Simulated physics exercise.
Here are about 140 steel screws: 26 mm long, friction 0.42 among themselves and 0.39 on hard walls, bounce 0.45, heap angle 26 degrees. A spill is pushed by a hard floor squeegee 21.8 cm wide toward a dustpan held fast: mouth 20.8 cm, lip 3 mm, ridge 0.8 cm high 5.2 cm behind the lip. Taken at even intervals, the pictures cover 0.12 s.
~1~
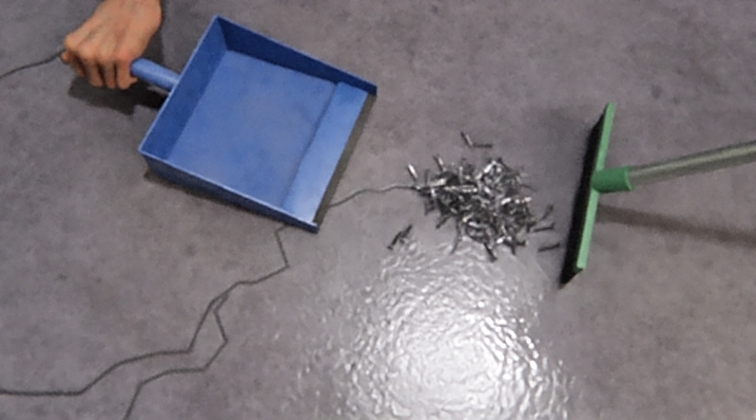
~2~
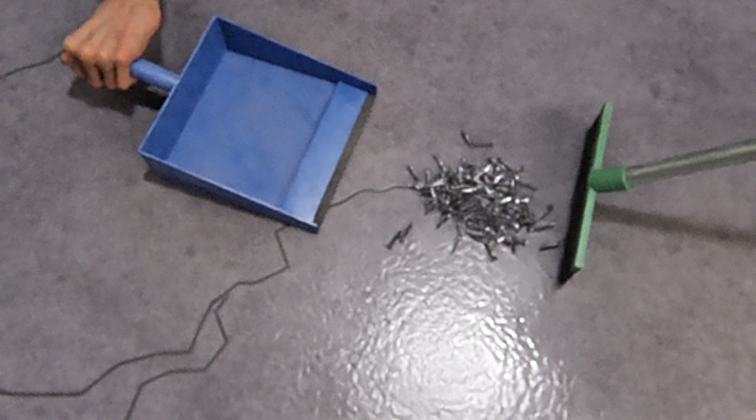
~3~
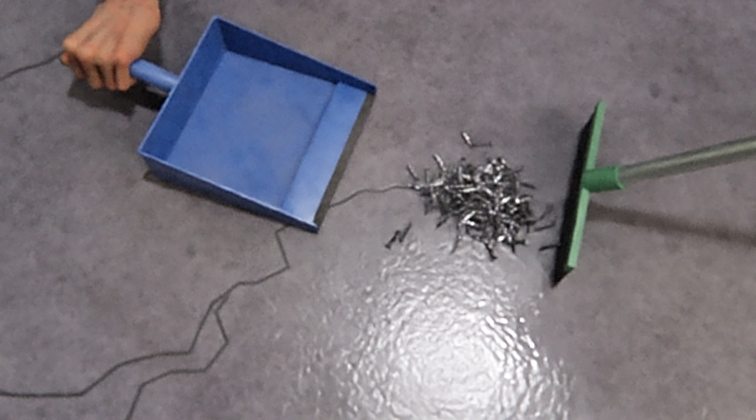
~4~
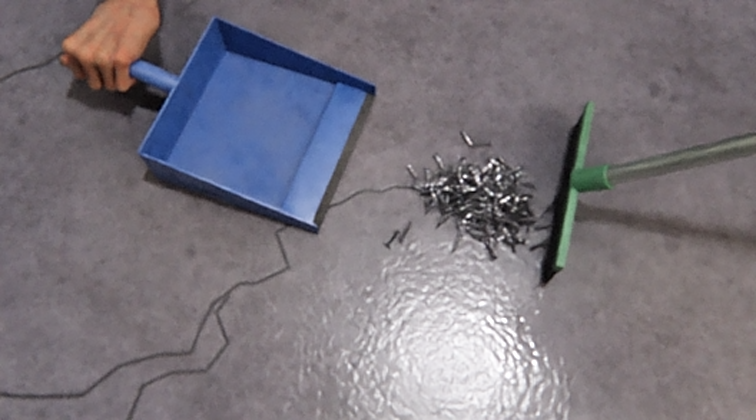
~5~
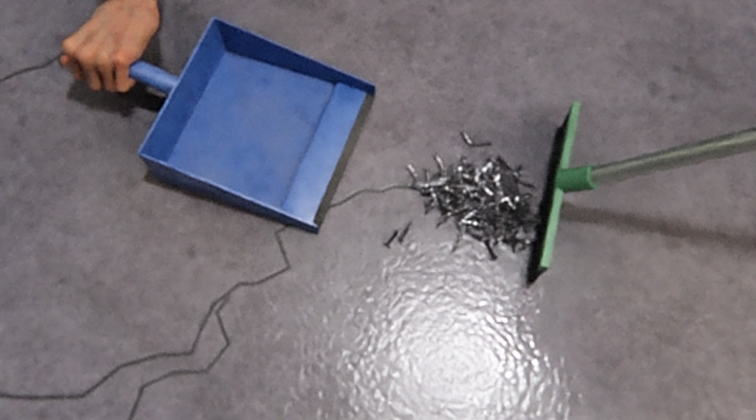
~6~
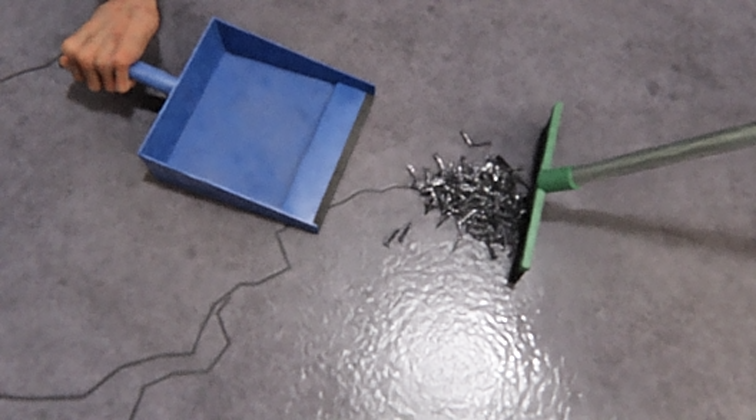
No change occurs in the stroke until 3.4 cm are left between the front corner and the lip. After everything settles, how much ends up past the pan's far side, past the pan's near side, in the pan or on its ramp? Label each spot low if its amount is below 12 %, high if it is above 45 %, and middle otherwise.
Far side: Low, near side: Middle, pan: Middle.
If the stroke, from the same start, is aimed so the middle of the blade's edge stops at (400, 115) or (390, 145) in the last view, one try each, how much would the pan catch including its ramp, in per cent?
Close to 30 and 40 percent, in that order.
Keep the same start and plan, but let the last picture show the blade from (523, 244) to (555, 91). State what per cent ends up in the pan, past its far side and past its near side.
Pan 40 % / far 5 % / near 5 %.
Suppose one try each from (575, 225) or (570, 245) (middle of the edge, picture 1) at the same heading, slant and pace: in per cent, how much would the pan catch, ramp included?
Roughly 30 % and 20 %.
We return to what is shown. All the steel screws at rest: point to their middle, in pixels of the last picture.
My guess is close to (340, 191).
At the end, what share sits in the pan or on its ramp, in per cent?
About 30 %.
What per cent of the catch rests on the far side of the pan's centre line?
I'd put it near 30 per cent.
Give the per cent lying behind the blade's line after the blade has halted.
Something like 0 per cent, roughly.
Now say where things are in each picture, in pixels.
In the first frame, blade from (578, 268) to (608, 110), moved 0.0 cm, 0 of the pieces shifted so far; middle of the pieces at (479, 206); pan at (256, 130).
In the second frame, blade from (576, 267) to (606, 110), moved 0.3 cm, 0 of the pieces shifted so far; middle of the pieces at (479, 205).
In the third frame, blade from (569, 267) to (599, 109), moved 1.0 cm, 0 of the pieces shifted so far; middle of the pieces at (479, 205).
In the fourth frame, blade from (558, 267) to (588, 109), moved 2.3 cm, 1 of the pieces shifted so far; middle of the pieces at (479, 205).
In the fifth frame, blade from (543, 267) to (574, 109), moved 4.0 cm, 4 of the pieces shifted so far; middle of the pieces at (479, 204).
In the sixth frame, blade from (524, 267) to (557, 110), moved 6.1 cm, 20 of the pieces shifted so far; middle of the pieces at (479, 204); pan at (255, 132).
Then, 0.14 s after the last picture, middle of the blade 13 cm from the lip; 0 % over the lip, far side 0 %, near side 0 %.
Then, 0.23 s after the last picture, middle of the blade 6 cm from the lip; 0 % over the lip, far side 0 %, near side 10 %.
Then, 0.45 s after the last picture, middle of the blade 4 cm from the lip; 30 % over the lip, far side 0 %, near side 15 %.
In the end, far side 0 %, near side 15 %, pan 30 %, in front of the lip or behind the blade 55 %.
